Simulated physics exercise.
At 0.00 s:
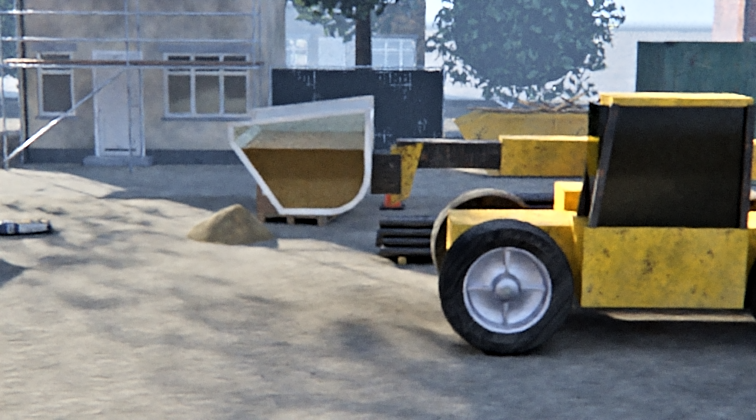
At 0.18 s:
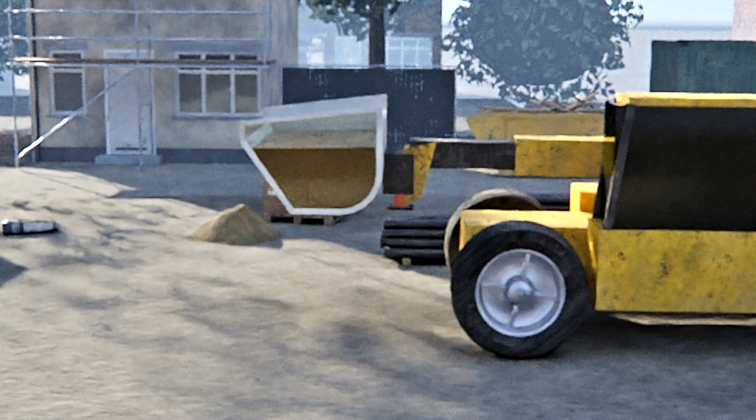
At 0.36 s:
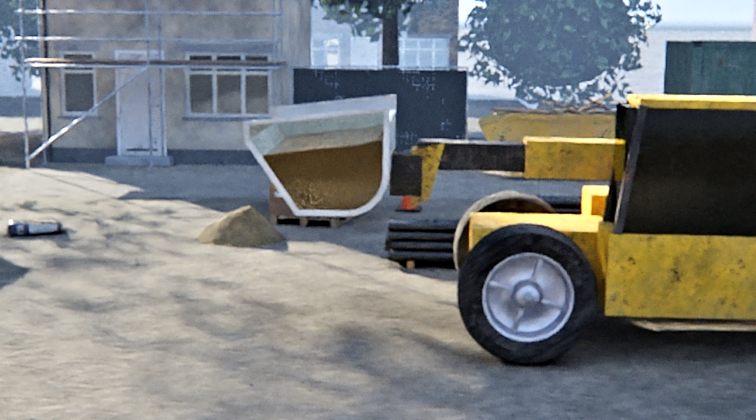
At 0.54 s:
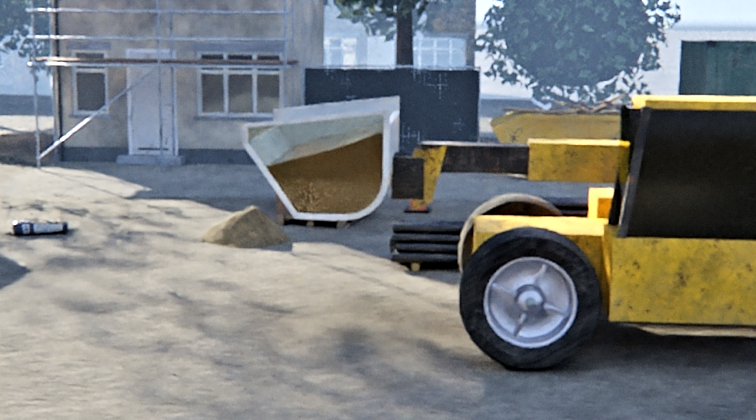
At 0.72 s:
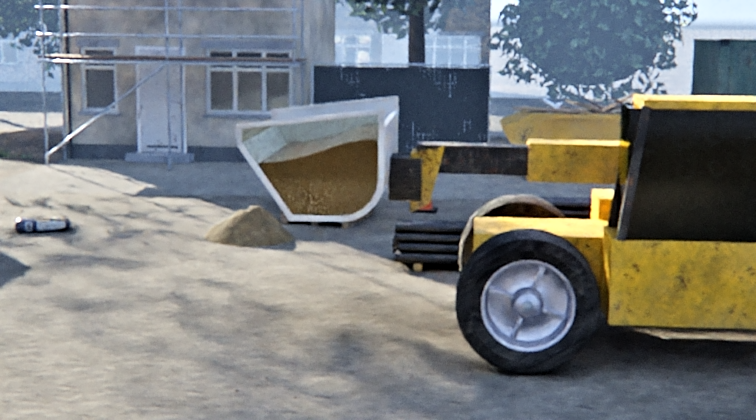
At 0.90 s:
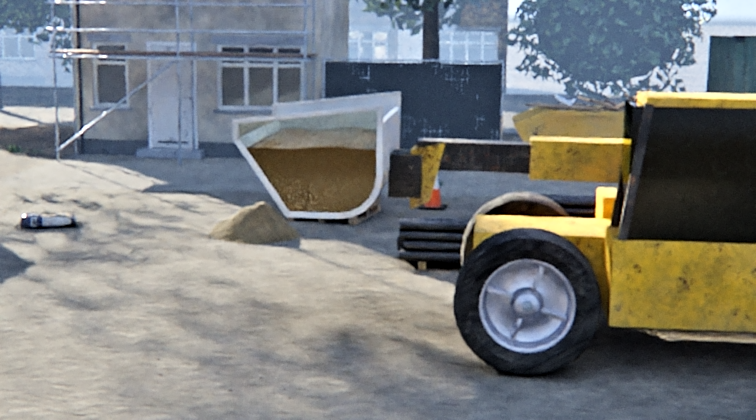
A yellow telehandler rolled back a little to the right and slowed, while the brown water in its clear-sided bucket rose on the side nearest the machine, then sank back to nearly level.
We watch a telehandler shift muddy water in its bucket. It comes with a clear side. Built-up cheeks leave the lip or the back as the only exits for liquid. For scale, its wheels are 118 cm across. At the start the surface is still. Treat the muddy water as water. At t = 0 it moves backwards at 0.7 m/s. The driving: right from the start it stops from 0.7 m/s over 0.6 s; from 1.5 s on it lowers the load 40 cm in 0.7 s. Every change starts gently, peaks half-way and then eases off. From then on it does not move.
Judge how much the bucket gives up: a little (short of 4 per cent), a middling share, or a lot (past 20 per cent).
It gives up a middling share.
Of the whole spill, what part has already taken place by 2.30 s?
40 %.
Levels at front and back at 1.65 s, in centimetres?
The surface sits near 48 cm in front and near 52 cm at the rear.
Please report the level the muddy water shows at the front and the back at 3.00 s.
Some 46 cm in front and some 54 cm behind.
After 1.65 s the surface stands 52 cm at the back and 48 cm at the front; 3 per cent is out, over the front.
After 2.30 s the surface stands 45 cm at the back and 52 cm at the front; 3 per cent is out, over the front.
After 3.00 s the surface stands 54 cm at the back and 46 cm at the front; 6 per cent is out, over the front.
After 5.09 s 7 per cent is out, over the front, 54 of 731 litres.
